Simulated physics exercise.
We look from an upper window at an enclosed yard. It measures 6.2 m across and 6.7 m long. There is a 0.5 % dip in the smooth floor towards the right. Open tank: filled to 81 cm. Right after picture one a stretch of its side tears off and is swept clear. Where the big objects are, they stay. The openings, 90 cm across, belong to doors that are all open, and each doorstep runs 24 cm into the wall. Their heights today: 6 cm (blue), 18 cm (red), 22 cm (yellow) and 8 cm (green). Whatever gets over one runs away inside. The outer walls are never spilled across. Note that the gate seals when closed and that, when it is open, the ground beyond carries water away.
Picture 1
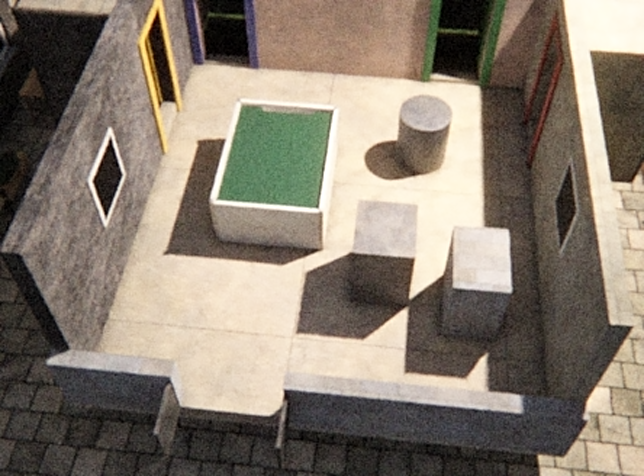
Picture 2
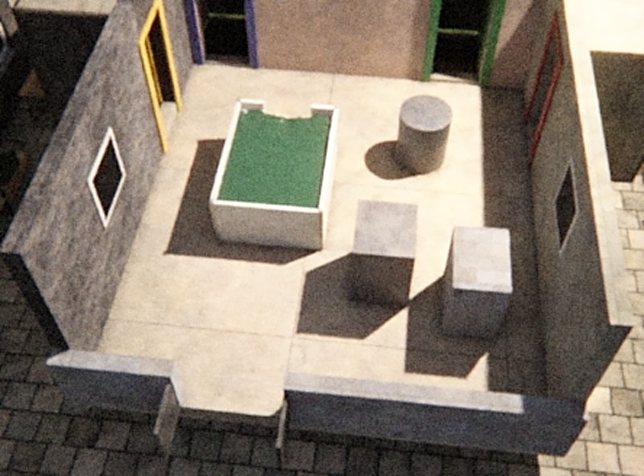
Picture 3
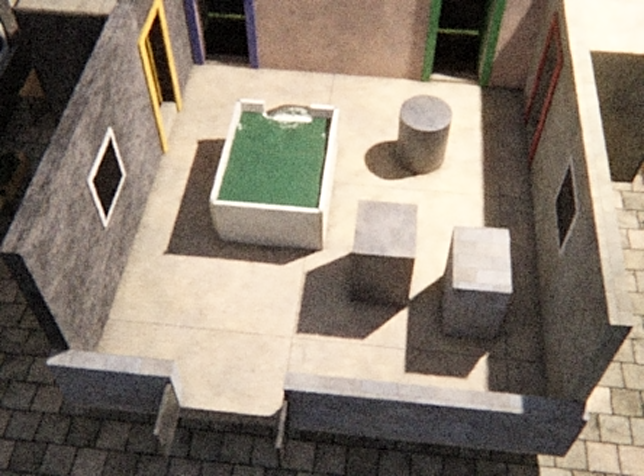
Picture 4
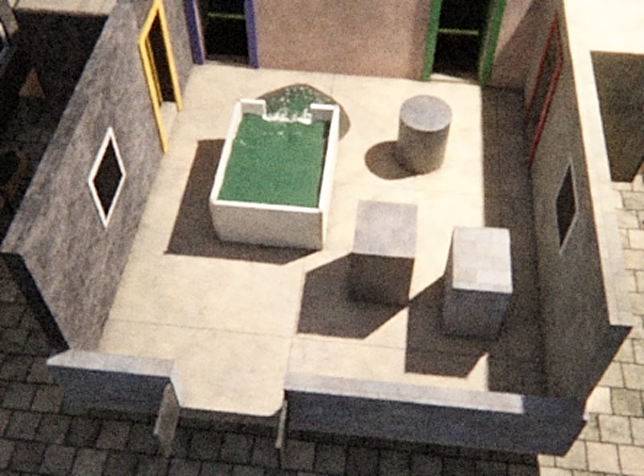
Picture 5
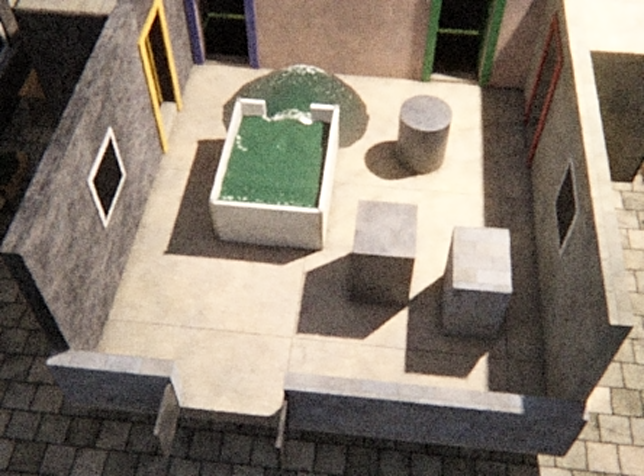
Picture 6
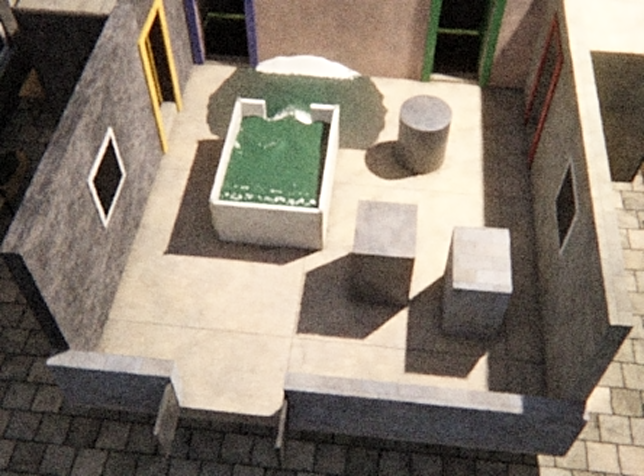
In a walled yard, green water pours from a gap in a tank's far side and spreads outward.
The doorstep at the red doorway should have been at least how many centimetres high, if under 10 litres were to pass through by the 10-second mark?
At least some 15 cm.
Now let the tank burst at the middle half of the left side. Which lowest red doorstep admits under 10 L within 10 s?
Then 6.5 cm.
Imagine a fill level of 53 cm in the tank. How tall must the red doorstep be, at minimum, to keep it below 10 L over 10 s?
The step needs to be some 9.0 cm.
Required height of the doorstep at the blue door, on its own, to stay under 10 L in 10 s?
The blue door needs around 27 cm.
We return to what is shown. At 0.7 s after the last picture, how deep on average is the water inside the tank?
On average, around 56 cm.
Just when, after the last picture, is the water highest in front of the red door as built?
At roughly 2.4 s.
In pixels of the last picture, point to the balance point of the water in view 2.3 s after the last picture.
The water's centre is at about (310, 142).
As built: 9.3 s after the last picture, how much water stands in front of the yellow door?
A ruler would read roughly 4.0 cm.
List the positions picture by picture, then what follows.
In the first picture, still water, 81 cm deep, in the open tank at (278, 156); the red door at (541, 100) is dry.
In the second picture, the gap is on the far side, the front 0.3 m out at a hidden place; the back of the open tank holds 81 cm.
In the third picture, water pours out on the far side and has run 0.9 m, to a hidden place; about 12 cm deep outside, 81 cm at the back.
In the fourth picture, water pours out on the far side and has run 1.5 m, to (295, 87); about 8 cm deep outside, 81 cm at the back.
In the fifth picture, the gap is on the far side, the front 1.9 m out at (326, 74); the back of the open tank holds 77 cm.
In the sixth picture, the gap is on the far side, the front 2.1 m out at (365, 77); the back of the open tank holds 68 cm; 2.6 m in a straight line remain to the red door at (541, 100).
Then, 0.7 s after the last picture water covers 20 % of the floor, deepest (46 cm) near (294, 140); it has not reached the red door.
Then, 2.3 s after the last picture water covers 40 % of the floor, deepest (29 cm) near (294, 140); 19 cm at the red door, 0 litres in over its 18 cm doorstep.
Then, 9.3 s after the last picture water covers 95 % of the floor, deepest (11 cm) near (531, 426); 8 cm at the red door, 3 litres in over its 18 cm doorstep.
At the red door as built, the water peaked near 19 cm, 2.3 s after the last picture.
Run again over the same 10 s with other heights there, 21 litres in over 13.5 cm, 3 litres over 18 cm. The limit of 10 litres is kept from about 15 cm up.
